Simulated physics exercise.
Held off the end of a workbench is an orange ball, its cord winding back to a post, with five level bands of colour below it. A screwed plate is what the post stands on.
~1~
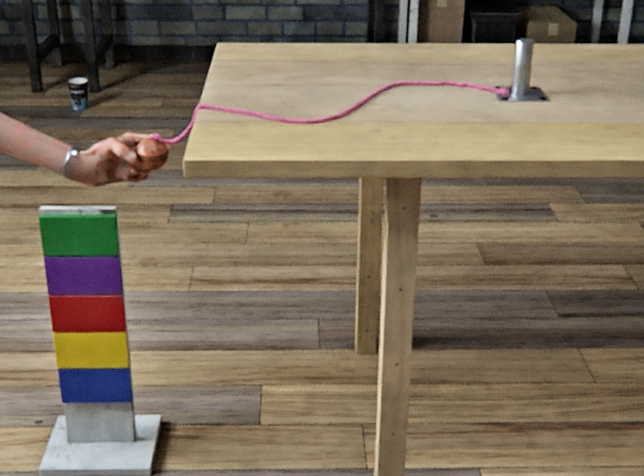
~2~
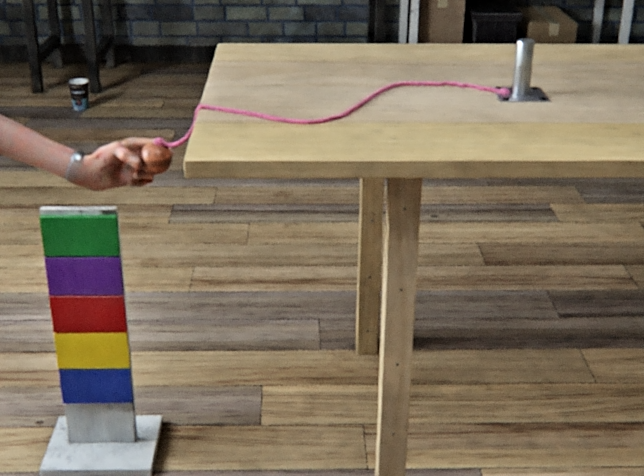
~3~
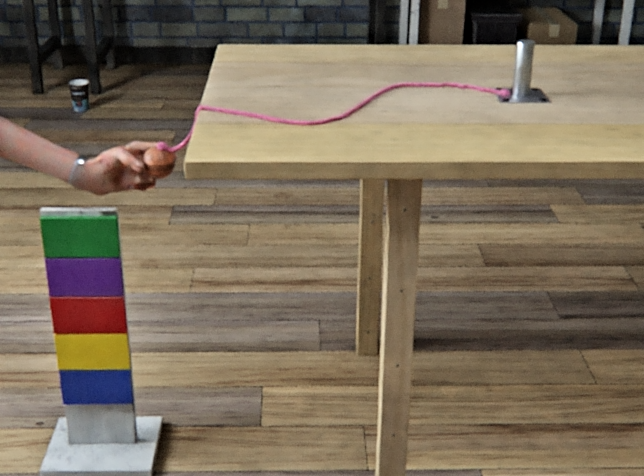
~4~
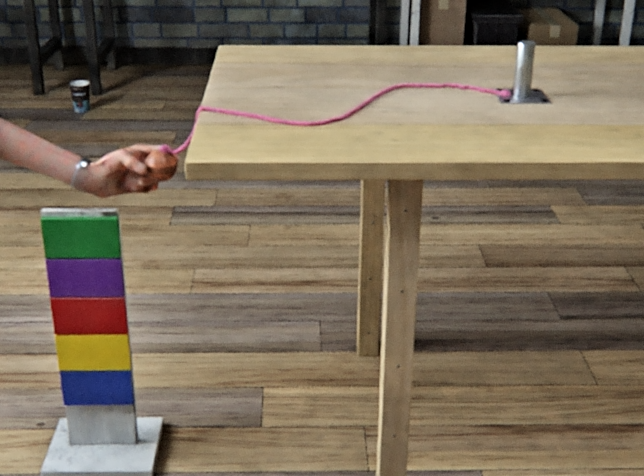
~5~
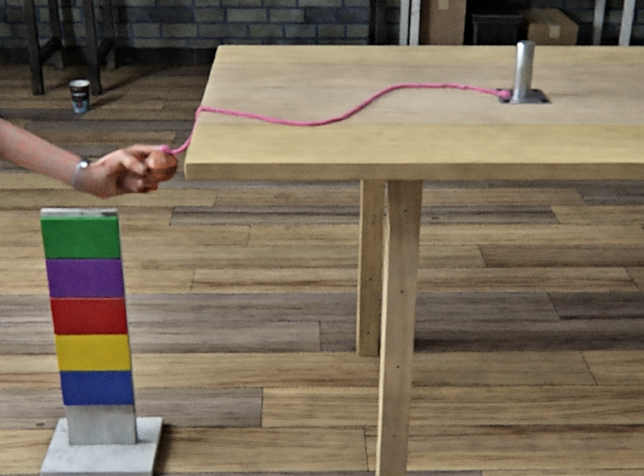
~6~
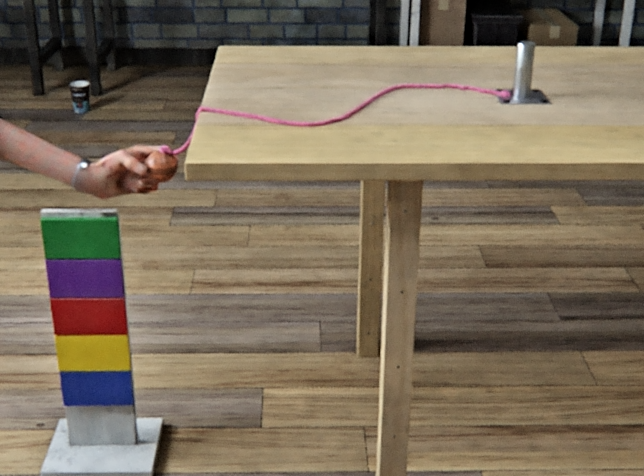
In the video, a hand holds an orange ball on a pink cord beside a table's left end, above an upright strip of coloured bands. The hand shifts slightly down and right, then stays nearly still.
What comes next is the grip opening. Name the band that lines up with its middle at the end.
It lines up with purple.
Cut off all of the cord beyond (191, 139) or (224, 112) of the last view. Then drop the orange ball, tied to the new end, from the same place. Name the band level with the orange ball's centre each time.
Per try - 1: Green; 2: Higher than all five.
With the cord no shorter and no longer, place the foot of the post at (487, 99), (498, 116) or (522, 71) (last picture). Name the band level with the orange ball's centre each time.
Red; red; green.
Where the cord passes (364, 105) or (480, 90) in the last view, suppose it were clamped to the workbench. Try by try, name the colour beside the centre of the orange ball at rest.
Green, then purple.
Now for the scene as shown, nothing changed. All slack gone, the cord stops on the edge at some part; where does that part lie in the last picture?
Go for the one at (286, 123).
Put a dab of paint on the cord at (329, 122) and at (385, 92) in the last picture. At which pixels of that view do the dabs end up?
They go to (242, 104) and to (361, 101).
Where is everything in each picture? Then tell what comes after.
The first picture shows orange ball (152, 154); green (79, 237); purple (83, 276); red (87, 315); yellow (91, 351); blue (95, 387).
The second picture shows orange ball (156, 159); cord through (472, 87) (401, 84) (359, 106) (300, 122) (222, 110).
The third picture shows orange ball (159, 163).
The fourth picture shows orange ball (161, 165); cord through (473, 89) (401, 86) (360, 108) (301, 124) (223, 112).
The fifth picture shows orange ball (162, 166).
The sixth picture shows orange ball (162, 166); cord through (473, 89) (401, 87) (359, 108) (301, 125) (223, 112).
A little later, ball near (173, 274); level with purple.
Next, ball near (234, 265); level with purple.
Later still, ball near (201, 273); level with purple.
When it is over, ball near (205, 274); level with purple. At purple.
